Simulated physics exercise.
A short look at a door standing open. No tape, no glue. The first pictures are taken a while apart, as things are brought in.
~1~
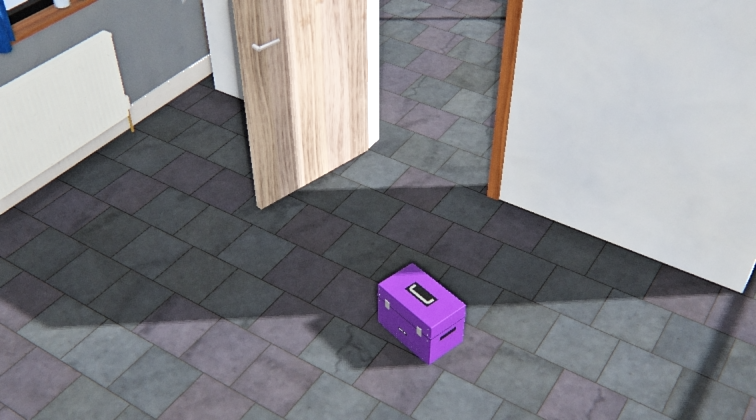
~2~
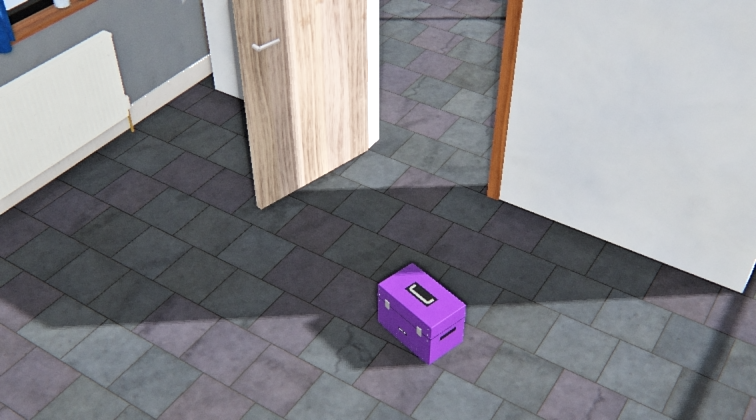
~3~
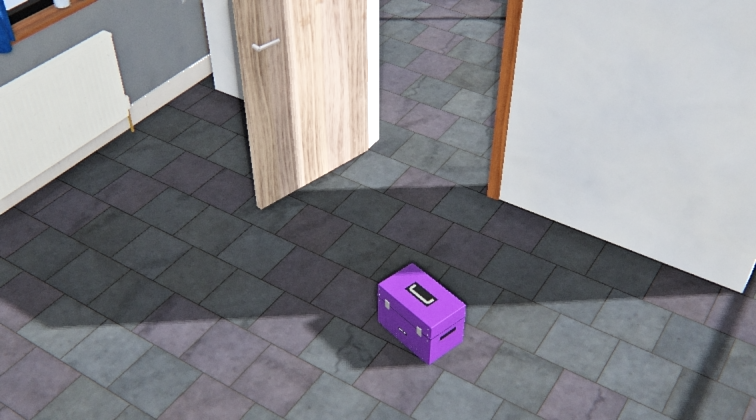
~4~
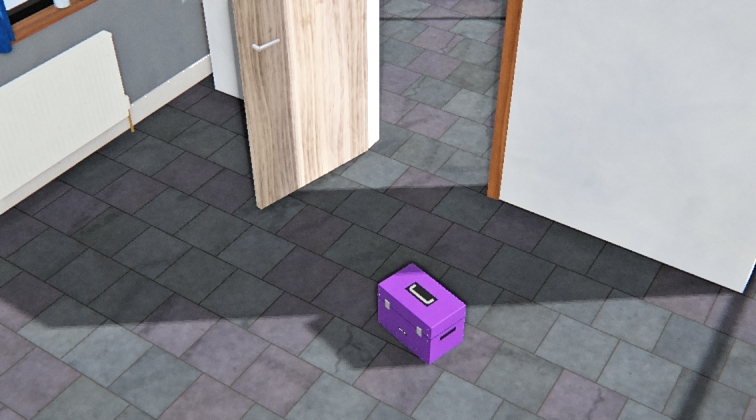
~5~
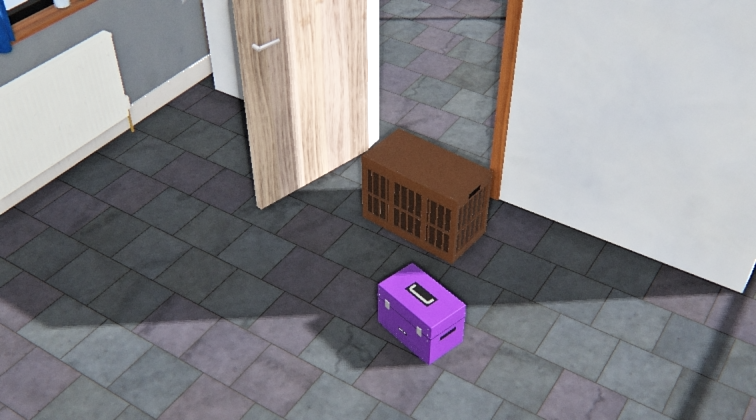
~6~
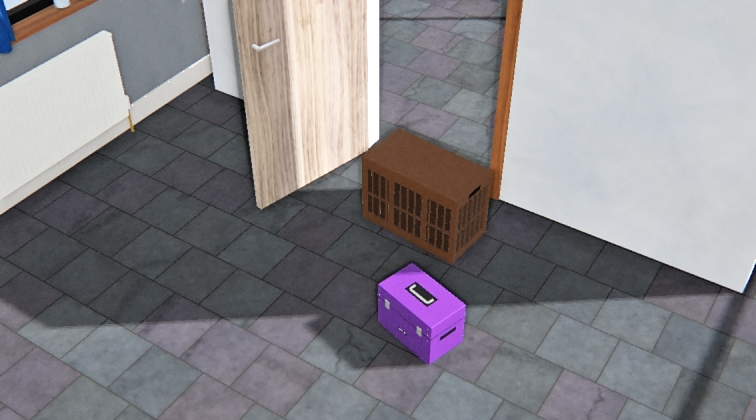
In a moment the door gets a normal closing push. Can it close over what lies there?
As it turns out, it jams.
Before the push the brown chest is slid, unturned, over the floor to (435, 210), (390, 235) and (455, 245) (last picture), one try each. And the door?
First, it is blocked; second, it jams; third, it jams.
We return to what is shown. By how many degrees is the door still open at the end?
About 60°.
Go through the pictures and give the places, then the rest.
In the first frame, door wide open and still; purple toolbox (420, 313).
In the second frame, door wide open and still; purple toolbox (420, 313).
In the third frame, door wide open and still; purple toolbox (420, 313).
In the fourth frame, door wide open and still; purple toolbox (420, 313).
In the fifth frame, door wide open and still; purple toolbox (420, 313).
In the sixth frame, door wide open and still; brown chest (425, 195); purple toolbox (420, 313).
Then, 0.70 s on from there, door at 88°.
Then, 1.10 s on from there, door at 71°.
In the end, door at 59°; both unmoved. At the end, from the last picture's camera, brown chest near (427, 195).
